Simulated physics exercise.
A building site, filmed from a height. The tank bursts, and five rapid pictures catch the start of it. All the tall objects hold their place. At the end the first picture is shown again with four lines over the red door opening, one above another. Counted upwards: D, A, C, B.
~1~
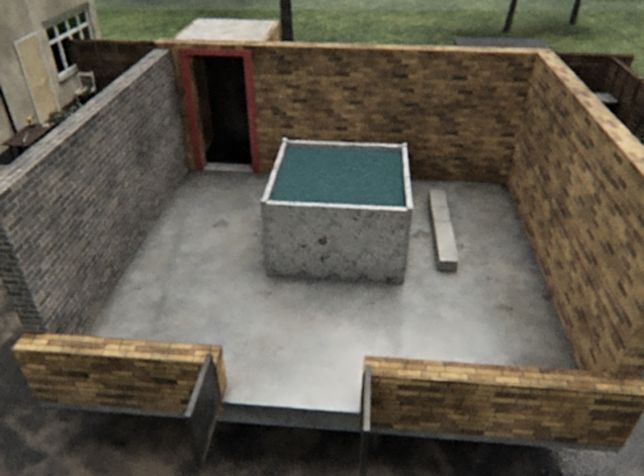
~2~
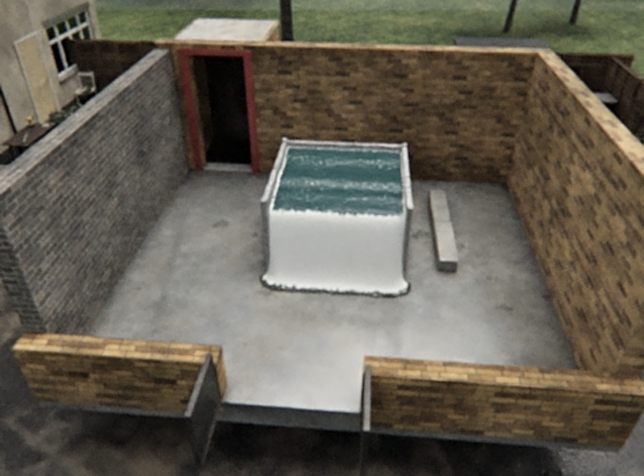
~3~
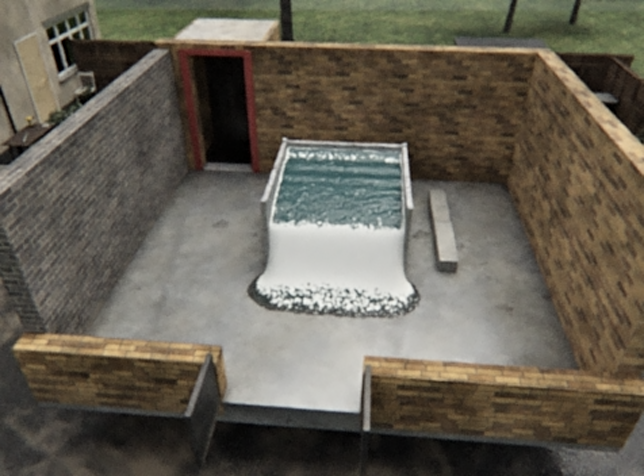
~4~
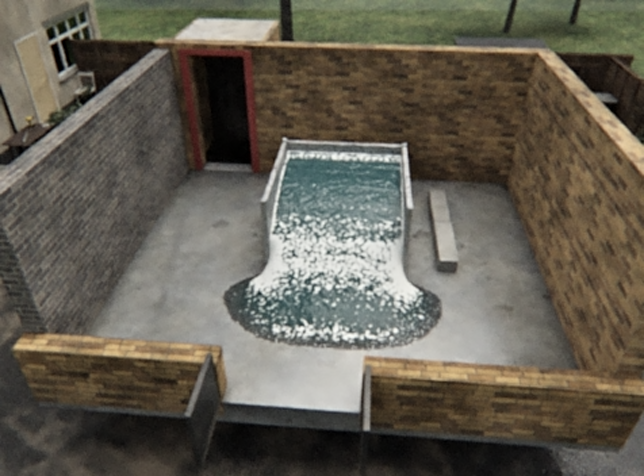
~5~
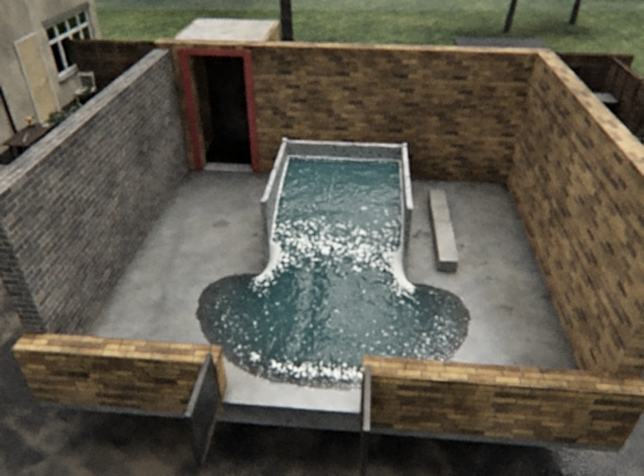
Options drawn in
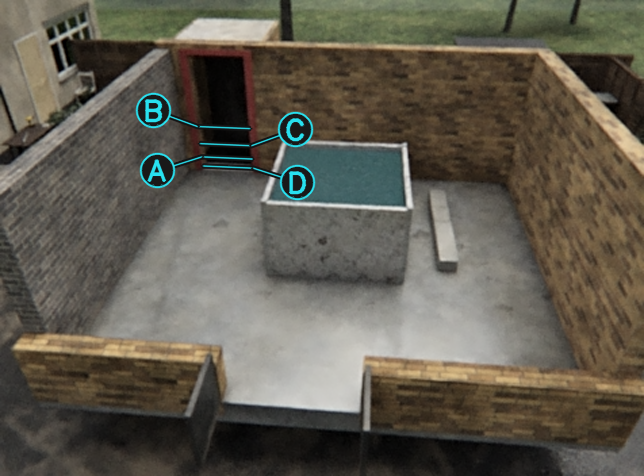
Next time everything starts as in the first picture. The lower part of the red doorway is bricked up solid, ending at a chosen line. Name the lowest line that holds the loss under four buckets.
Choose D.
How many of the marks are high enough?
All of the four.
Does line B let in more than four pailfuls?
No.
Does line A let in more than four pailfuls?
No.
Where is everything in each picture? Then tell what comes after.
Water in the tank at rest, its middle at (341, 177); foot of the red doorway at (228, 171); open gate at (292, 347), in the first picture.
In the second picture, 2 % of the ground under water, visible out to (407, 285).
In the third picture, 5 % of the ground under water, visible out to (412, 301).
In the fourth picture, 11 % of the ground under water, visible out to (424, 326).
In the fifth picture, 20 % of the ground under water, visible out to (205, 311).
In cyan, A at (227, 157); B at (223, 127); C at (225, 144); D at (228, 167); from the bottom up D, A, C, B.
For line A, nothing gets over.
For line B, nothing gets over.
For line C, nothing gets over.
For line D, a bucket or two gets in.
